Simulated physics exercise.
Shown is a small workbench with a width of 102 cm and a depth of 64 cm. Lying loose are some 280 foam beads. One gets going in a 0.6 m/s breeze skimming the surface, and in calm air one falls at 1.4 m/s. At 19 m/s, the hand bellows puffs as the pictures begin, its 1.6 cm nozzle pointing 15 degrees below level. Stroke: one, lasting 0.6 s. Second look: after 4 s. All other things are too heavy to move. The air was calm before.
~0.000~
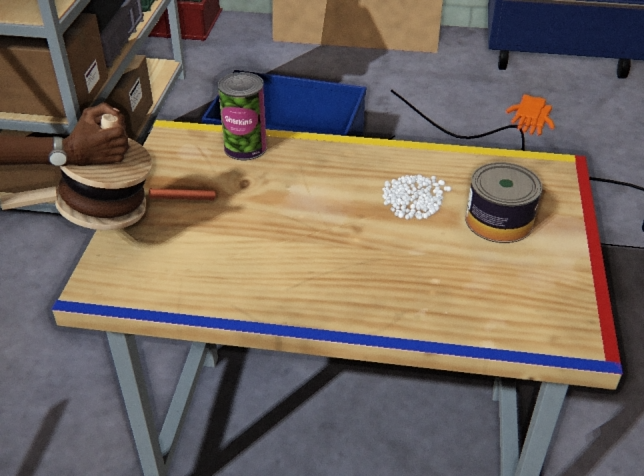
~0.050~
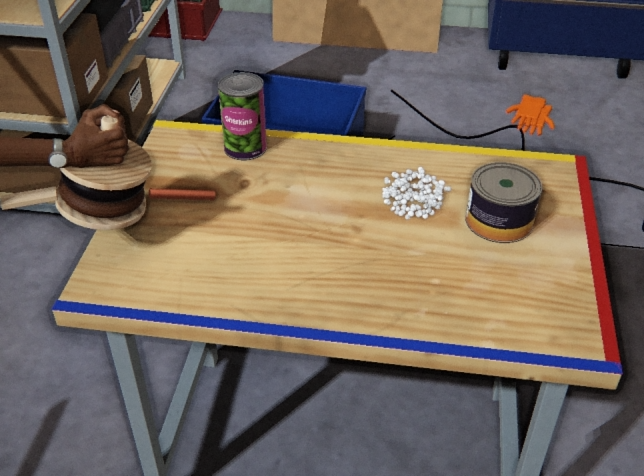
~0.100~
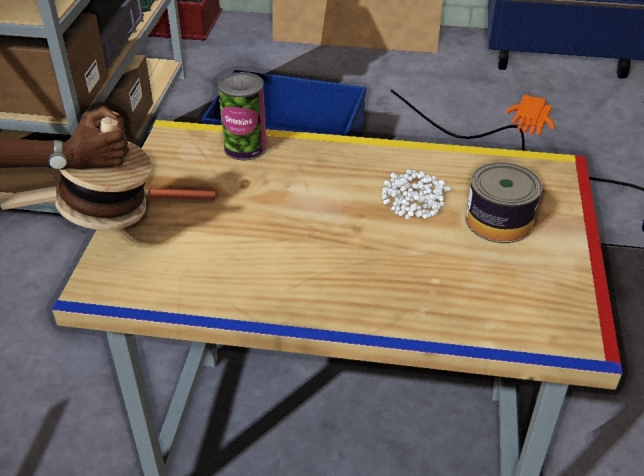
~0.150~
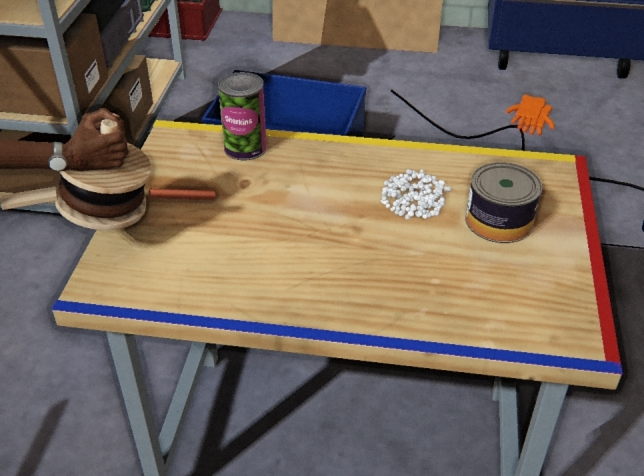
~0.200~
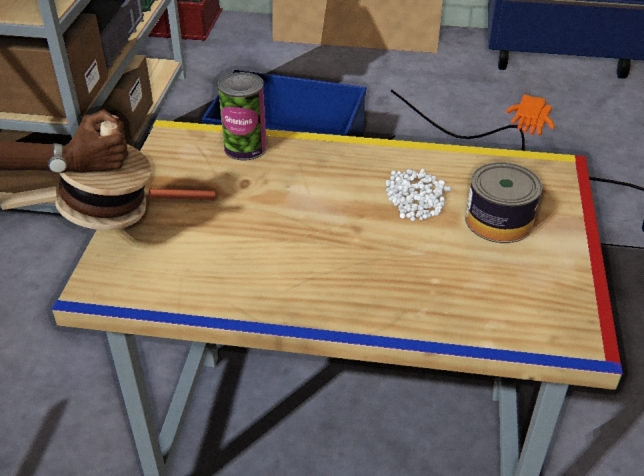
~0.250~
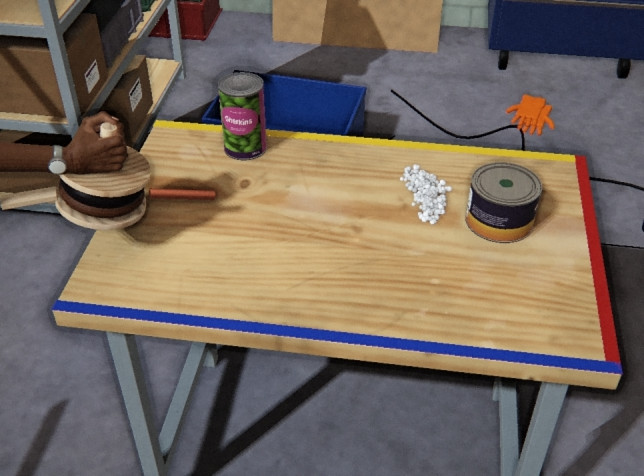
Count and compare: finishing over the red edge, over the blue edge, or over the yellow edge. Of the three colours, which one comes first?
It is the red one.
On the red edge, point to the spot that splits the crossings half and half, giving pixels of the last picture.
The middle of the crossings lies near (589, 179) in the last picture.
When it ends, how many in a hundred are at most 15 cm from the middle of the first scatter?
About 4 %.
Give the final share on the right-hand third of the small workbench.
Share at the end: Close to 10 %.
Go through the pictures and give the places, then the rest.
In the first picture, the middle of the foam beads is near (416, 197), none has stirred yet and the mouth of the hand bellows is at (214, 196).
In the second picture, the middle of the foam beads is near (416, 195), none has stirred yet, the yellow edge is centred on (364, 138), the red edge is centred on (601, 250) and the blue edge is centred on (326, 341).
In the third picture, the middle of the foam beads is near (416, 195), none has stirred yet, the top of a tin is at (507, 183) and the top of a tin is at (241, 84).
In the fourth picture, the middle of the foam beads is near (416, 195) and none has stirred yet.
In the fifth picture, the middle of the foam beads is near (416, 194) and about 1 % have left their places.
In the sixth picture, the middle of the foam beads is near (426, 192), the farthest in sight from the hand bellows is at (449, 190) and about 55 % have left their places.
After 0.8 s, 13 % are still on the top, 30 % are over the yellow edge, 58 % over the red edge and 0 % over the blue edge.
After 1.3 s, 11 % are still on the top, 30 % are over the yellow edge, 59 % over the red edge and 0 % over the blue edge.
After 2.2 s, 11 % are still on the top, 30 % are over the yellow edge, 59 % over the red edge and 0 % over the blue edge.
After 4.0 s, at the end, 30 % are over the yellow edge, 59 % over the red edge and 0 % over the blue edge.
